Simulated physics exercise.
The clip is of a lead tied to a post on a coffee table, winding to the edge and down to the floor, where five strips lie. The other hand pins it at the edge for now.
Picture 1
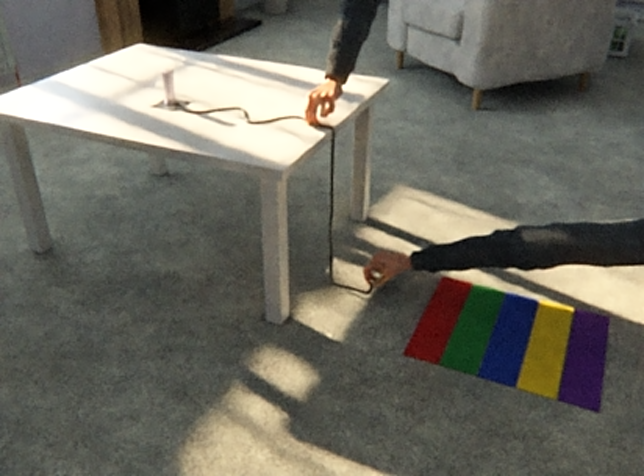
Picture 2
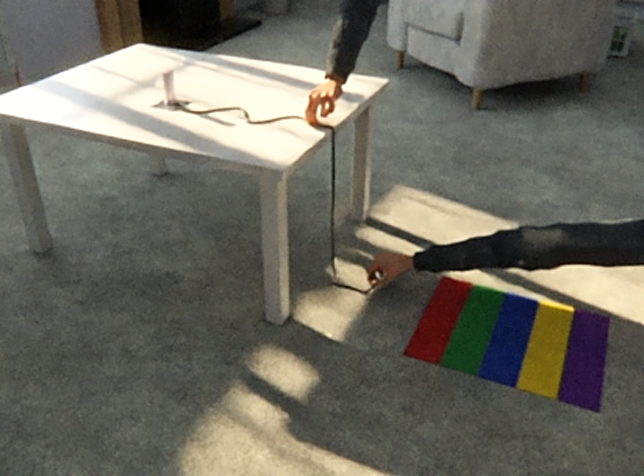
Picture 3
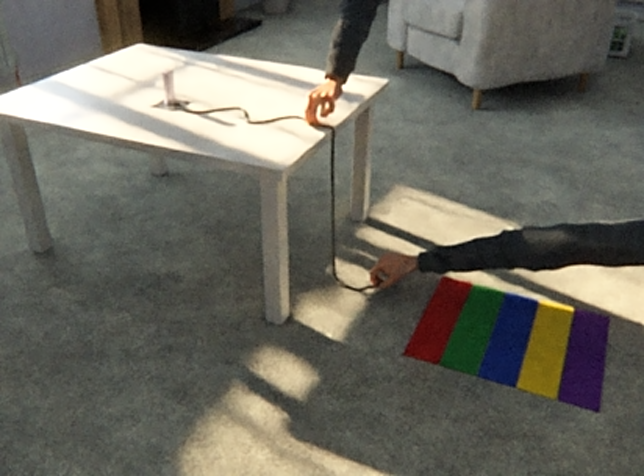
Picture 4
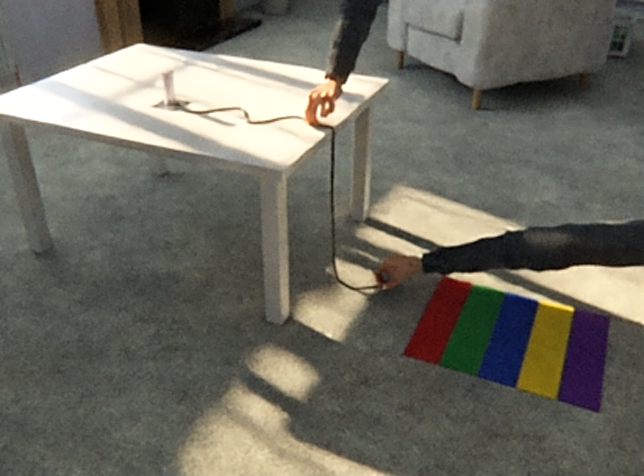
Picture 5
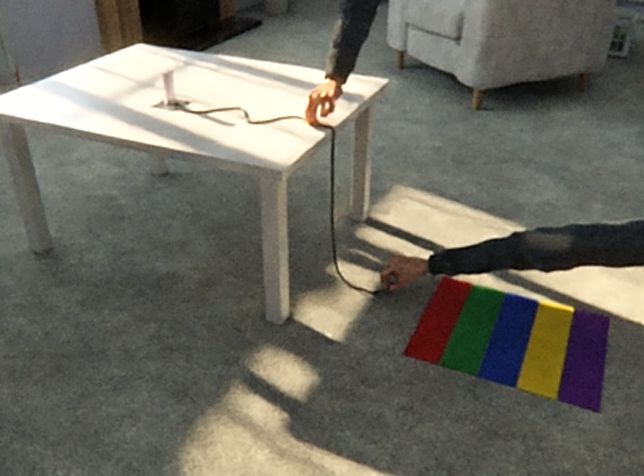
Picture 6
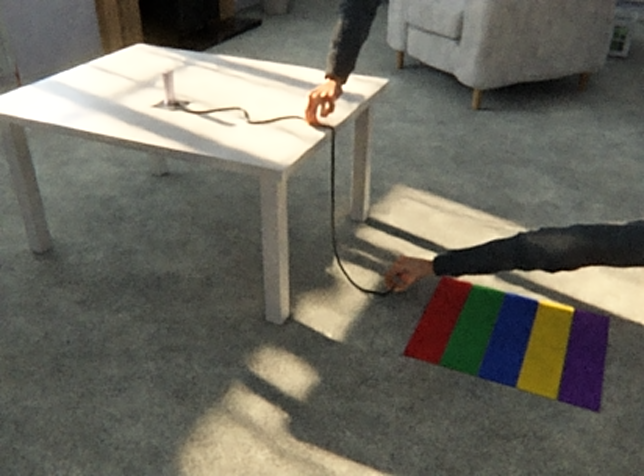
One hand pinned a dark cord at the edge of a white table while another, low by the carpet, drew the hanging end slightly to the right, near five coloured strips.
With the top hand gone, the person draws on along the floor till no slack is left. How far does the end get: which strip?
The yellow one.
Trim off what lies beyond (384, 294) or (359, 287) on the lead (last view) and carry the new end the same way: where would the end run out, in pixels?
Near (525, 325) and (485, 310).
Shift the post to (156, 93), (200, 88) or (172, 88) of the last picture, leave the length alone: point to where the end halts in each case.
About (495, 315), (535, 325) and (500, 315).
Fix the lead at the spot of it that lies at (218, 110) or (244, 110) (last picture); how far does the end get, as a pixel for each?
The places are (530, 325) and (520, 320).
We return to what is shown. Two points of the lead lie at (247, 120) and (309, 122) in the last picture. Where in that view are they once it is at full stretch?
Near (279, 121) and (347, 147).
A little later, end near (477, 311); over green.
Next, end near (521, 322); over blue.
When it is tight, end near (546, 328); over yellow. It halts on the yellow strip.
